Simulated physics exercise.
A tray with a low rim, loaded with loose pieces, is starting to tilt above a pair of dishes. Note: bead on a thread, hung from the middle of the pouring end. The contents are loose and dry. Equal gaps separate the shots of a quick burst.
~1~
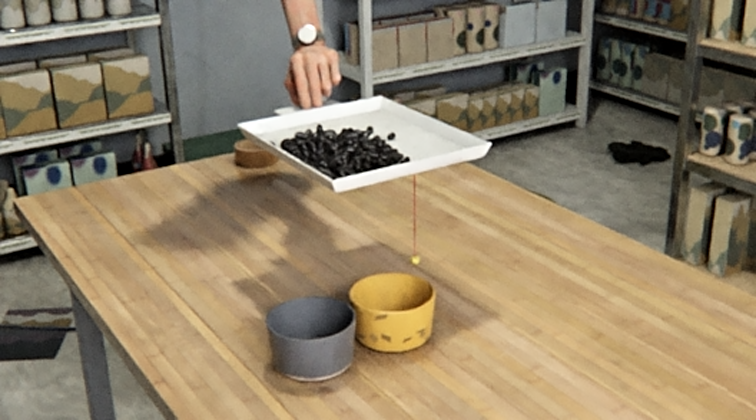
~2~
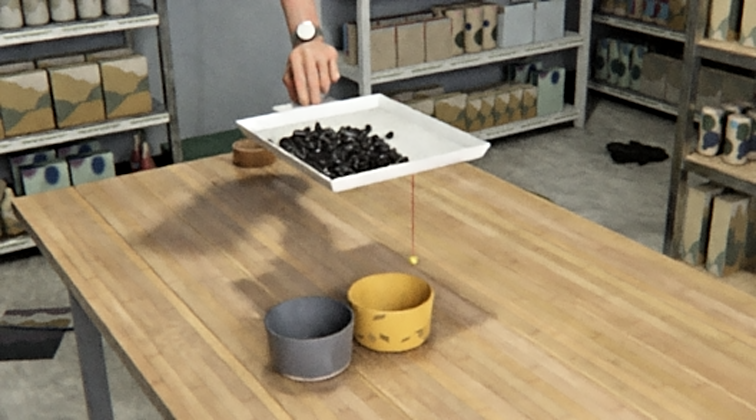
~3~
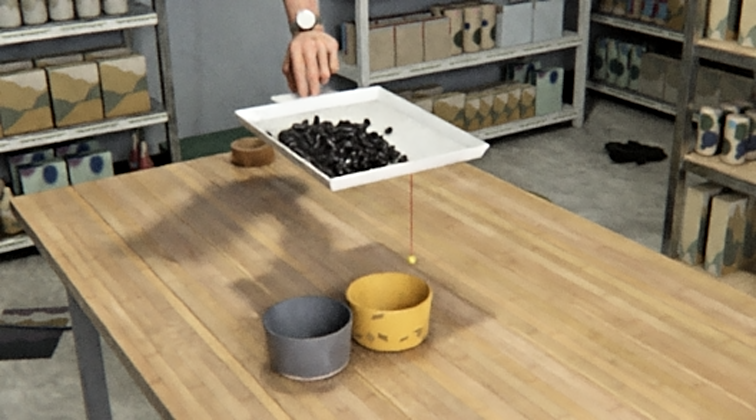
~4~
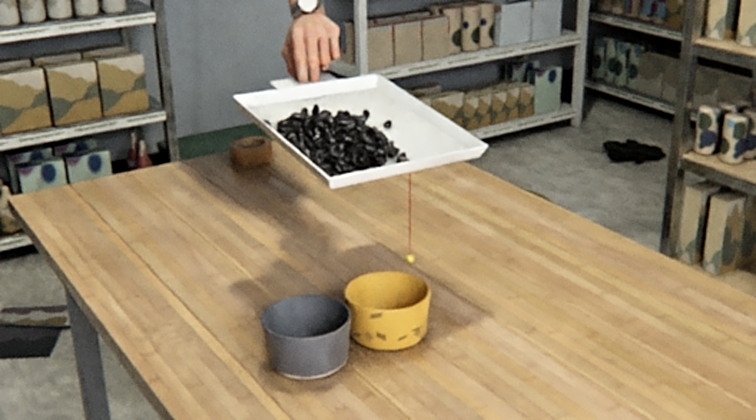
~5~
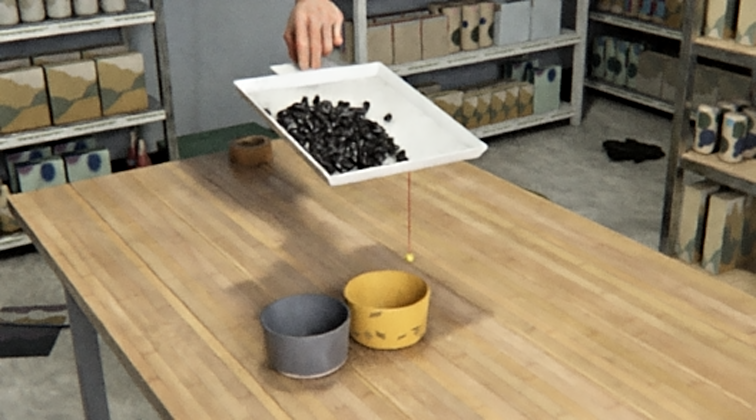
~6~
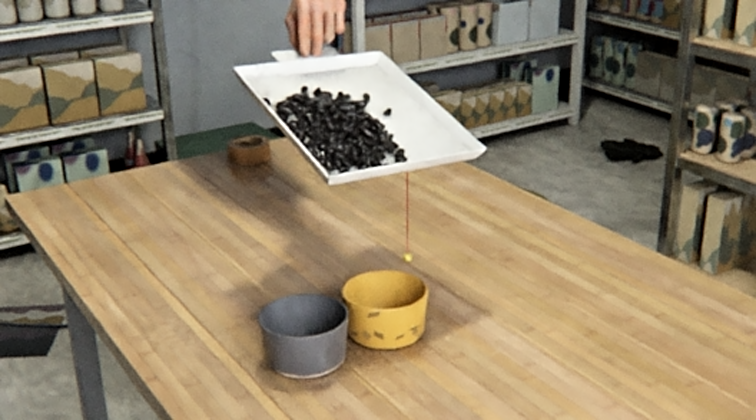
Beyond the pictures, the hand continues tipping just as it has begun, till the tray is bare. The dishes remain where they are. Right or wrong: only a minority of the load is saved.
Right, only a minority is saved.
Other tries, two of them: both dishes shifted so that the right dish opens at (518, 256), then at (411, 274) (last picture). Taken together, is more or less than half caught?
A majority, then a minority.
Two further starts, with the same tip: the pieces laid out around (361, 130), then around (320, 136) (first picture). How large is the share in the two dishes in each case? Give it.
It's 10 percent the first time and 20 percent the second.
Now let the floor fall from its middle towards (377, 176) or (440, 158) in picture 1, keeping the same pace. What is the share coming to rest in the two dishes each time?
The share is 80 per cent in the first and 0 per cent in the second.
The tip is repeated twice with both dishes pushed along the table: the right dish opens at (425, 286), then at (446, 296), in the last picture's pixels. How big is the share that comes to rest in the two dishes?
Roughly 50 per cent, and 40 per cent.
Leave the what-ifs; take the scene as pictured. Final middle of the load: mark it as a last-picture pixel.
Close to (475, 315) in the last view.
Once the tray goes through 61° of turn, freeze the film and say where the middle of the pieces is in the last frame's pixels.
Close to (404, 146).
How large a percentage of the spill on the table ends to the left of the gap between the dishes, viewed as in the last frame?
I reckon around 0 per cent.
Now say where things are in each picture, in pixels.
Corners of the pouring end at (335, 178) and (484, 143), level; middle of the load at (342, 153), black beans; left dish at (333, 354); right dish at (416, 326); bead on its thread at (415, 260), in the first picture.
Corners of the pouring end at (333, 178) and (482, 143), level; middle of the load at (340, 152), in the second picture.
Corners of the pouring end at (332, 177) and (481, 144), tipped barely, lowest at the right corner; middle of the load at (339, 148), in the third picture.
Corners of the pouring end at (332, 175) and (480, 144), tipped a little, lowest at the right corner; middle of the load at (338, 141), in the fourth picture.
Corners of the pouring end at (332, 173) and (480, 145), tipped a little, lowest at the right corner; middle of the load at (338, 134), in the fifth picture.
Corners of the pouring end at (331, 173) and (479, 146), tipped clearly, lowest at the right corner; middle of the load at (337, 129); left dish at (326, 352); right dish at (409, 324), in the sixth picture.
Soon, tray tipped steeply; nearly all on the tray; a stray few in the air.
A while on, tray tipped right over; a small part on the tray; a small part in the right dish; about two thirds outside both; about a quarter in the air.
Towards the end, tray tipped past a quarter turn; a small part in the right dish; most outside both.
Finally, tray tipped past a quarter turn; none in the left dish; a small part in the right dish; most outside both.
